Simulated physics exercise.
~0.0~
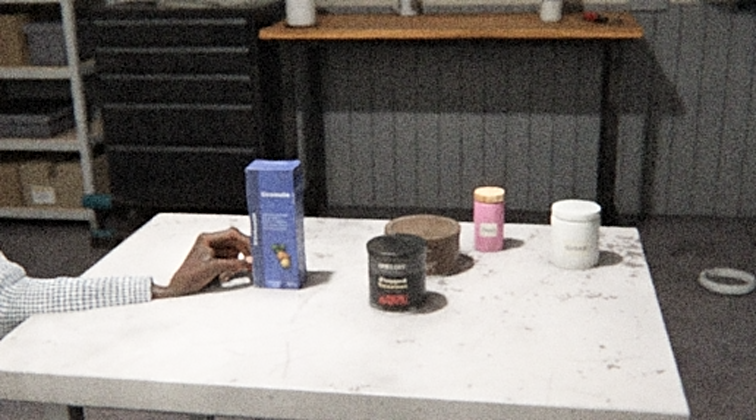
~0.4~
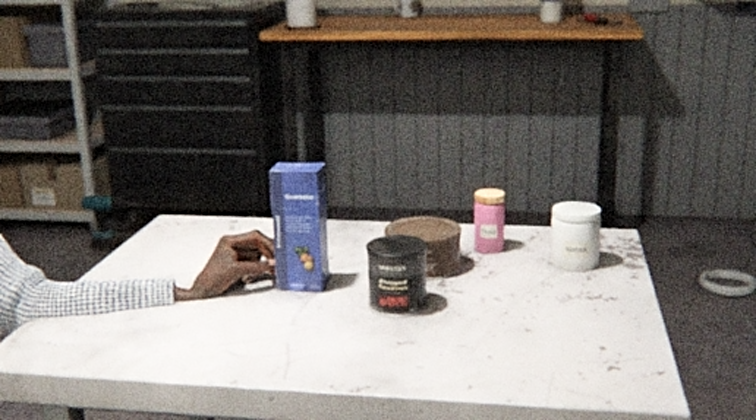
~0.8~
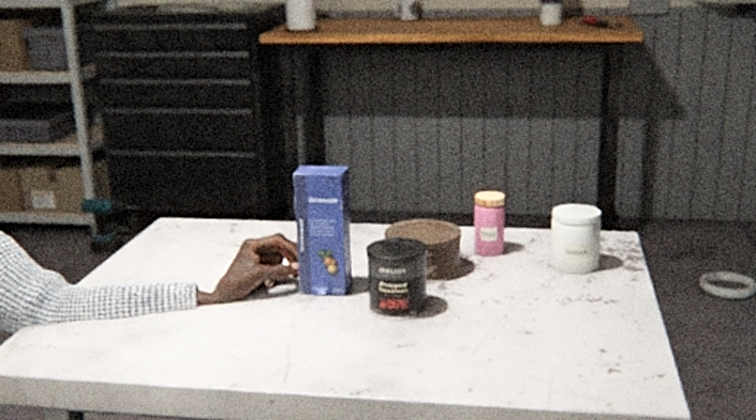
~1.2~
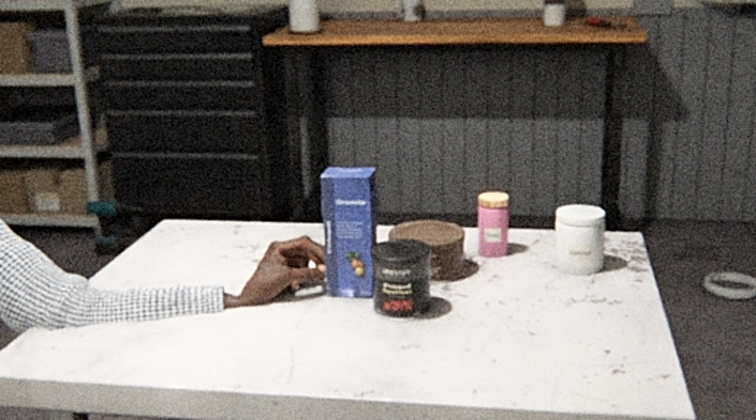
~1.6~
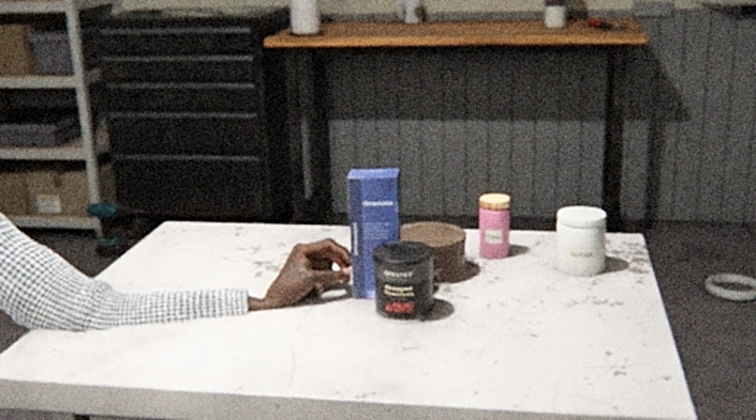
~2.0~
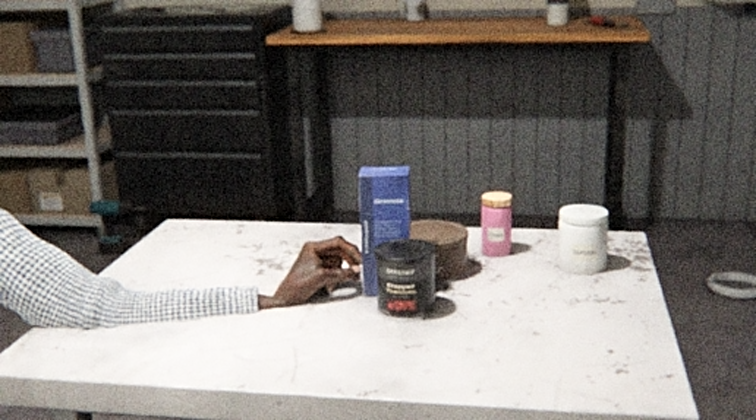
In a workshop-like room with dark drawers, shelving and a wooden bench behind, a slightly swaying camera looks across and a little down at a pale, speckled table. A tall blue carton stands at the left beside a hand in a checked sleeve, with a black tin near the middle, a round brown tub just behind it, and a pink shaker and a white jar farther right. The fingers push the carton steadily to the right, and it slides upright across the tabletop. It passes partly behind the black tin, slows and stops, still standing, while the other items stay in place.
